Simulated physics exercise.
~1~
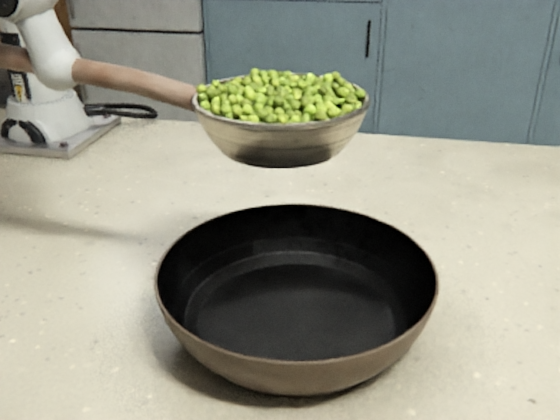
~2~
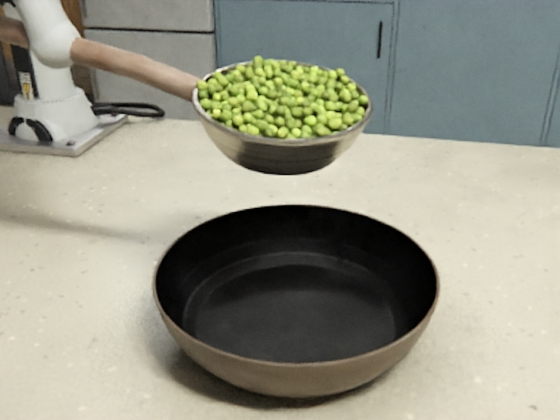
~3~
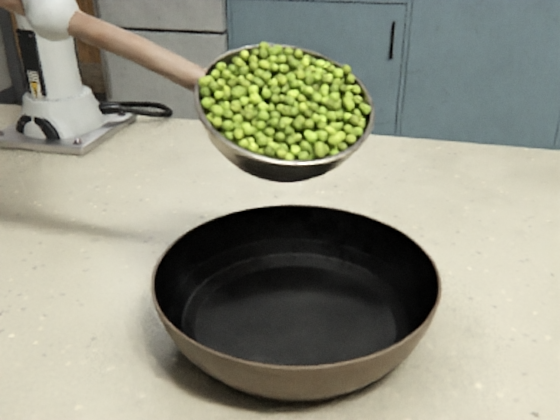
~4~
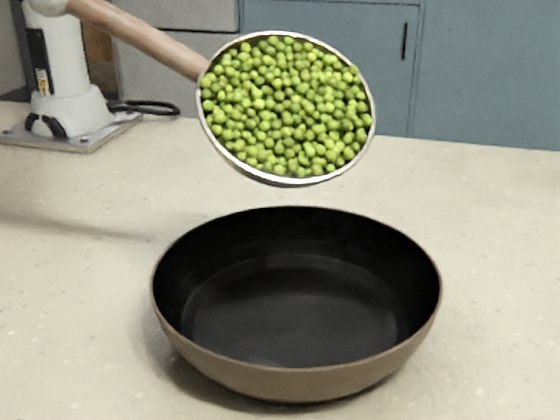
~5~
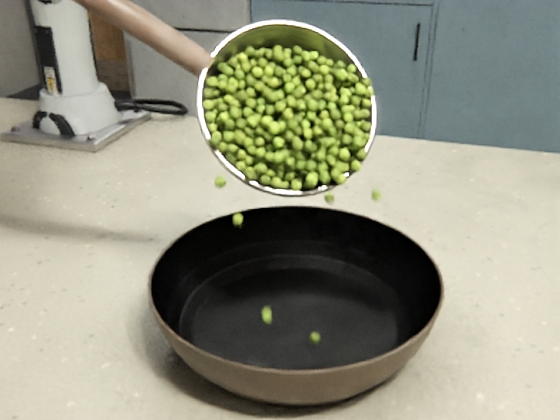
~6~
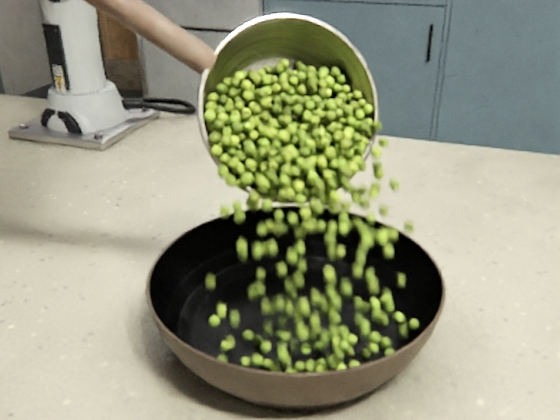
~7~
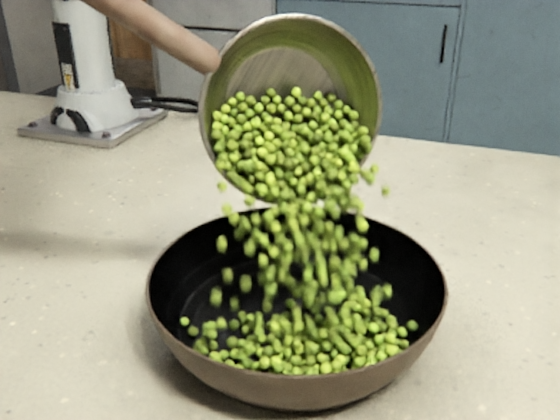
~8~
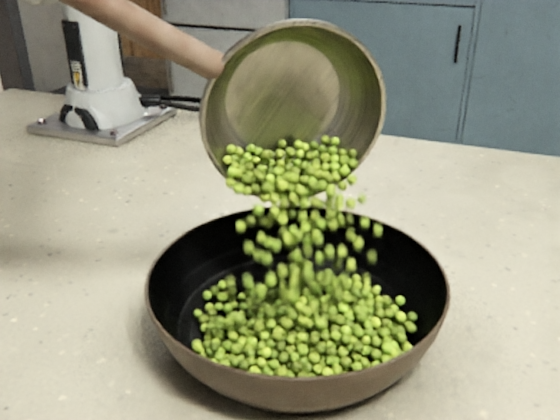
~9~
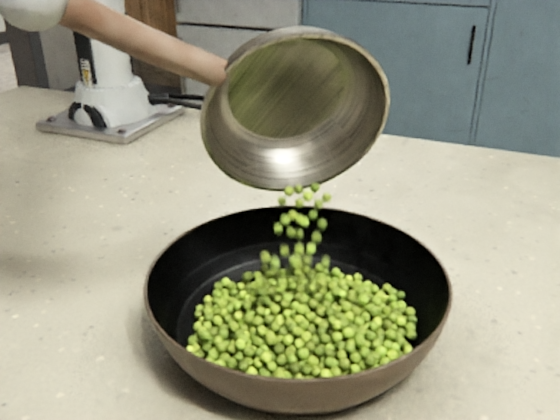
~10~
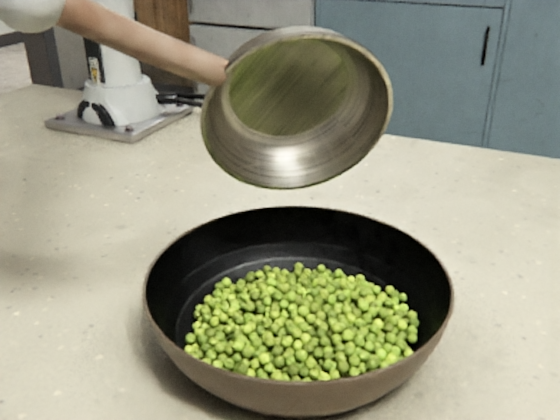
A round metal ladle heaped with green peas hangs by its long brown handle above a wide pan, black inside and brown outside, seen from slightly above on a pale speckled counter. White robot parts stand at the left, with blue-grey cabinets behind, as the view drifts slightly sideways. The ladle tips steadily toward the viewer, and at first only a few peas drop. Then they pour over the rim in a thick stream, which thins as the ladle empties. Finally the ladle hangs empty on its side, and the peas lie heaped in the pan.
